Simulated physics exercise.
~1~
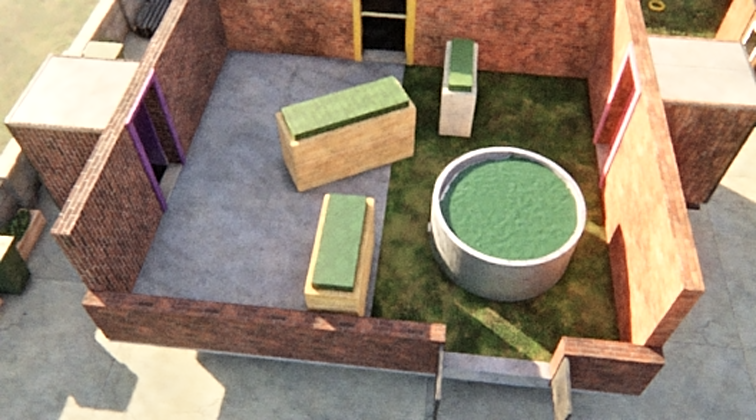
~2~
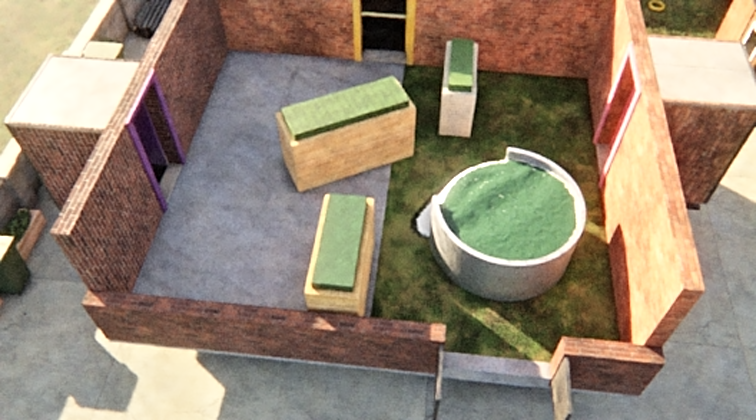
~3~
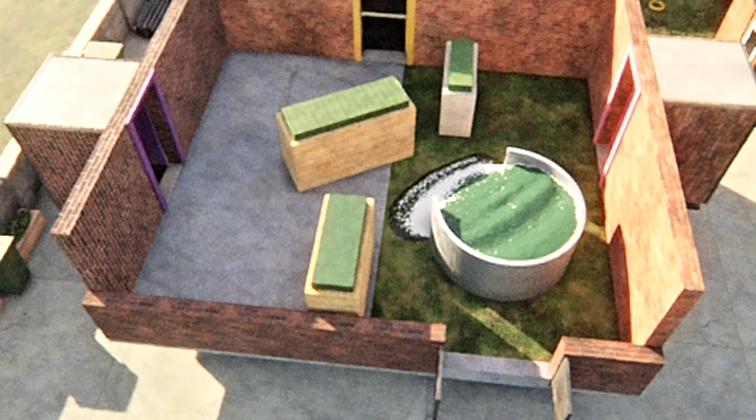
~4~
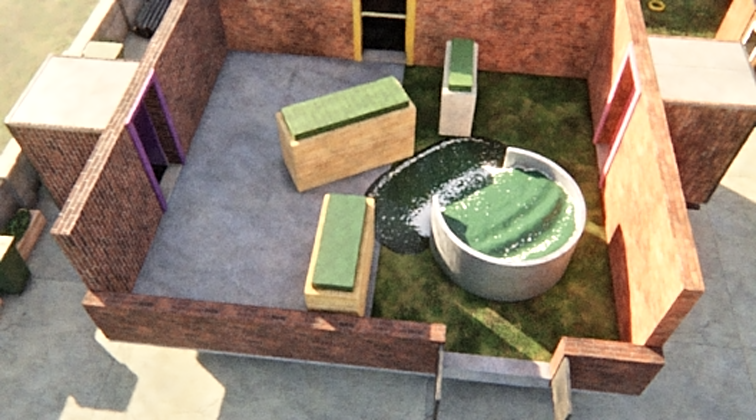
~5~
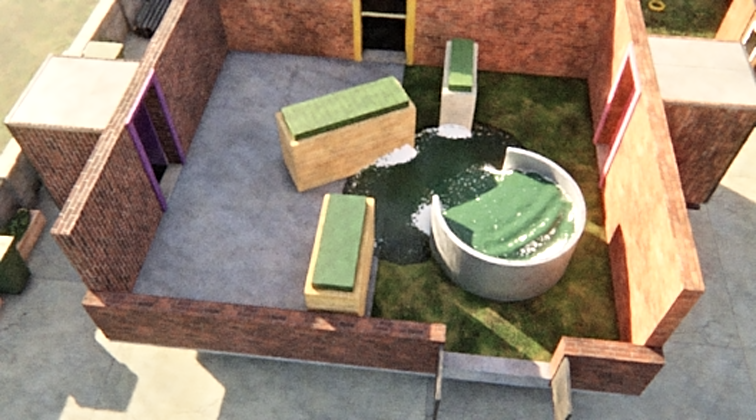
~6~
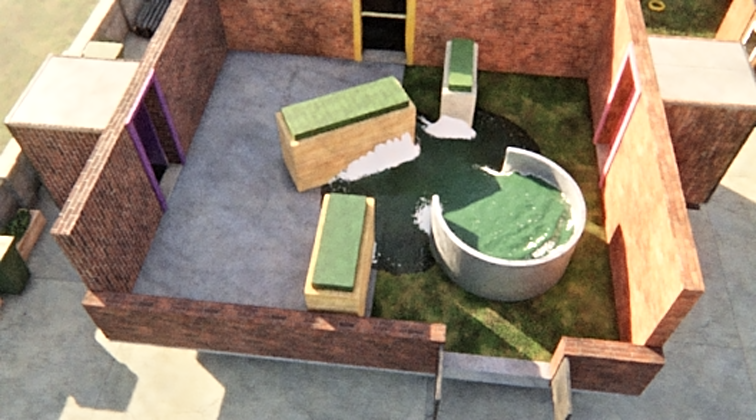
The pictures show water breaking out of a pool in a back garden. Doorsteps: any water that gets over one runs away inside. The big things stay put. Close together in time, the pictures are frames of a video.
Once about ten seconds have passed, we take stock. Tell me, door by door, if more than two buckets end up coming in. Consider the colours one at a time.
At the yellow door, yes, more than two. At the pink door, yes, more than two. At the purple door, yes, more than two.
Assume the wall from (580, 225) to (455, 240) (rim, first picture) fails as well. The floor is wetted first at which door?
It's the pink-painted one.
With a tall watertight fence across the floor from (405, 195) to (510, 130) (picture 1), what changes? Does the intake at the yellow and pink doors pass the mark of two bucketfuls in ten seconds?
Reading it off: Yellow door - under the threshold, pink door - over the threshold.
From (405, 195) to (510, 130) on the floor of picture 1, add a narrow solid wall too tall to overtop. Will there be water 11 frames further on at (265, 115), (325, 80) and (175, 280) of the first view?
Taking them in order, I'd say parched, parched and soaked.
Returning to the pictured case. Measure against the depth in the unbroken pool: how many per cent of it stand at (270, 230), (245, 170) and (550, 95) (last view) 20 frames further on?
The depths come to near 8, 0 and 12 per cent respectively.
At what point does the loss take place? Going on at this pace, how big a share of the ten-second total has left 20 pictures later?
By my reckoning, 25 %.
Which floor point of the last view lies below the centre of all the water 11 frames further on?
I'd say around (424, 186).
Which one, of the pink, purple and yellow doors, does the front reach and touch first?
Answer: The yellow-painted one.
A moment on, water covers 35 % of the floor; the yellow door wet at the sill, nothing in, the pink door not reached, the purple door not reached.
Next, water covers 60 % of the floor; the yellow door over two buckets in, the pink door not reached, the purple door wet at the sill, nothing in.
Then, water covers 70 % of the floor; the yellow door over two buckets in, the pink door under two buckets in, the purple door under two buckets in.
Later, water covers 95 % of the floor; the yellow door over two buckets in, the pink door over two buckets in, the purple door over two buckets in.
In the end, water covers 100 % of the floor; the yellow door over two buckets in, the pink door far over two buckets in, the purple door over two buckets in.
